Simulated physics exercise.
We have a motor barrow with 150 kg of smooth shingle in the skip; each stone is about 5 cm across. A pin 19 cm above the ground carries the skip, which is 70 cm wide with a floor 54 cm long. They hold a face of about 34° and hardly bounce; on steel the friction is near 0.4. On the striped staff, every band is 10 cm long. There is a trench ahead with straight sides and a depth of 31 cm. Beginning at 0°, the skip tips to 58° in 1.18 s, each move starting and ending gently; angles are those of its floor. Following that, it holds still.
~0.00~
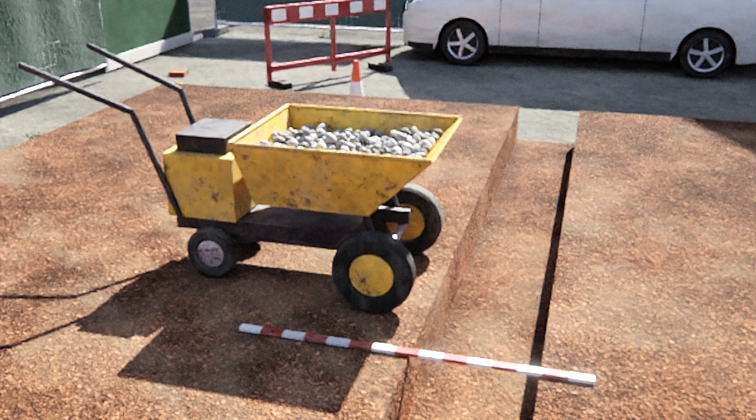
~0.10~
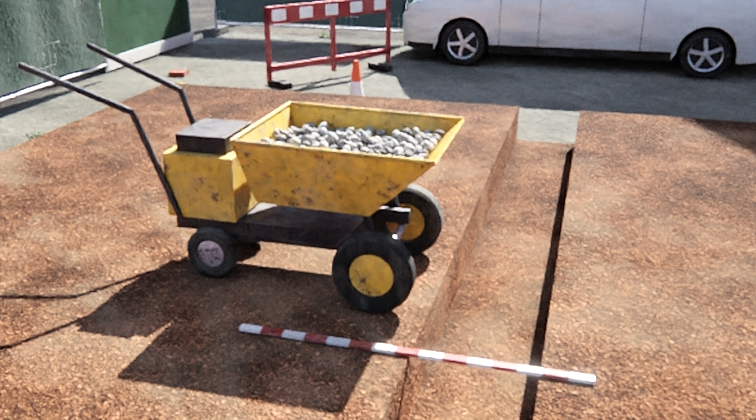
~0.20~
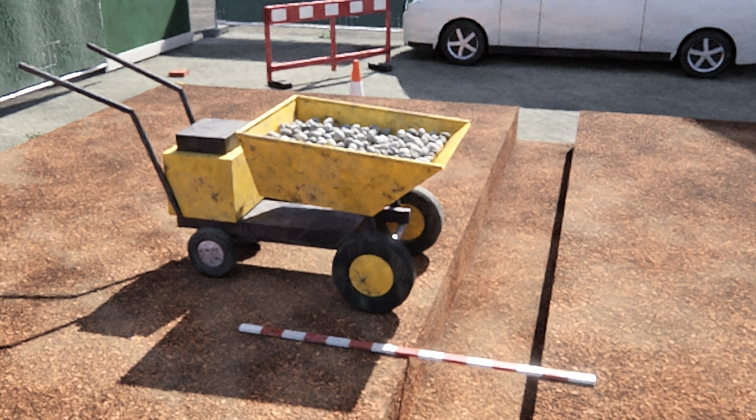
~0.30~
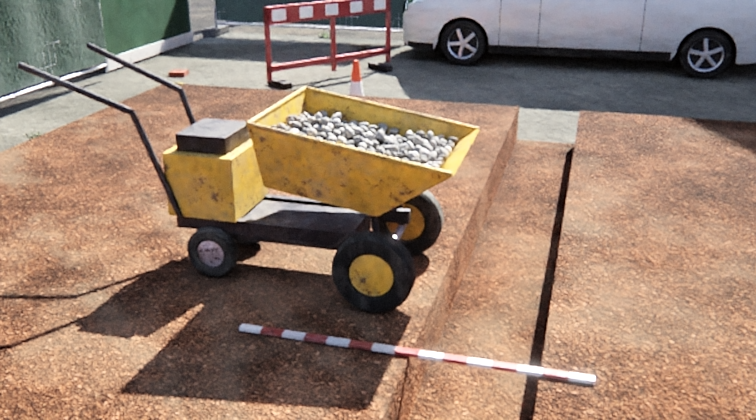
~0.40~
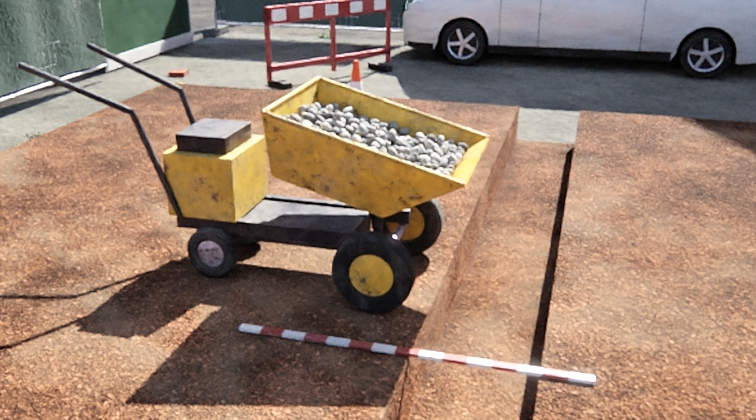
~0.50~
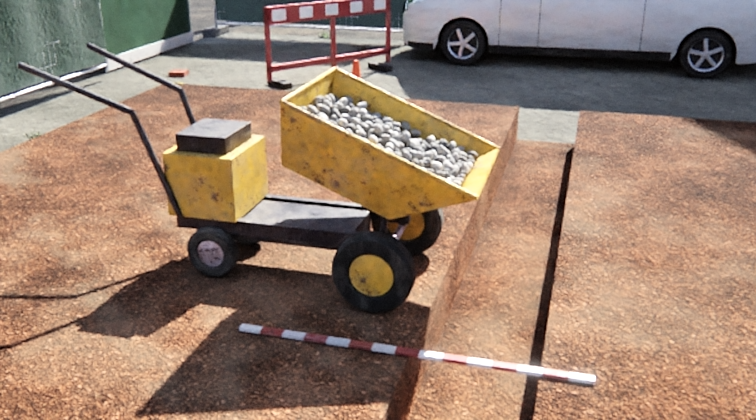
At the start, a yellow motor barrow loaded with smooth grey stones stands beside a trench, its skip level, with a striped staff lying in front. The skip slowly tilts forward to the right, its rear edge rising away from the barrow's body, while the wheels stay still and the stones remain inside.
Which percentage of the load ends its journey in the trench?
Roughly 51 per cent.
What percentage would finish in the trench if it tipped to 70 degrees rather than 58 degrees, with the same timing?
Then about 40 per cent.
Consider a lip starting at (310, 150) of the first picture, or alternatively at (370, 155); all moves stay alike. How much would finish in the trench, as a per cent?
Near 90 then near 100 percent.
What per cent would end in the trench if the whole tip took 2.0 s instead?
Near 60 per cent.
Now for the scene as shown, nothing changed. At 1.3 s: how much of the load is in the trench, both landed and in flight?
Around 10 per cent of it.
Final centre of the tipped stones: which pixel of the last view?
Resting centre: About (545, 322).
After 0.9 s the floor is at 49°; 100 % in the skip; the foremost stones are at (502, 222).
After 1.3 s the floor is at 58°; 76 % in the skip, 11 % in the trench, 13 % past the trench; the foremost stones are at (590, 309).
After 1.6 s the floor is at 58°; 37 % in the skip, 18 % in the trench, 45 % past the trench; the foremost stones are at (711, 325).
After 3.6 s the floor is at 58°; 0 % in the skip, 51 % in the trench, 49 % past the trench; the foremost stones are past the picture's edge.
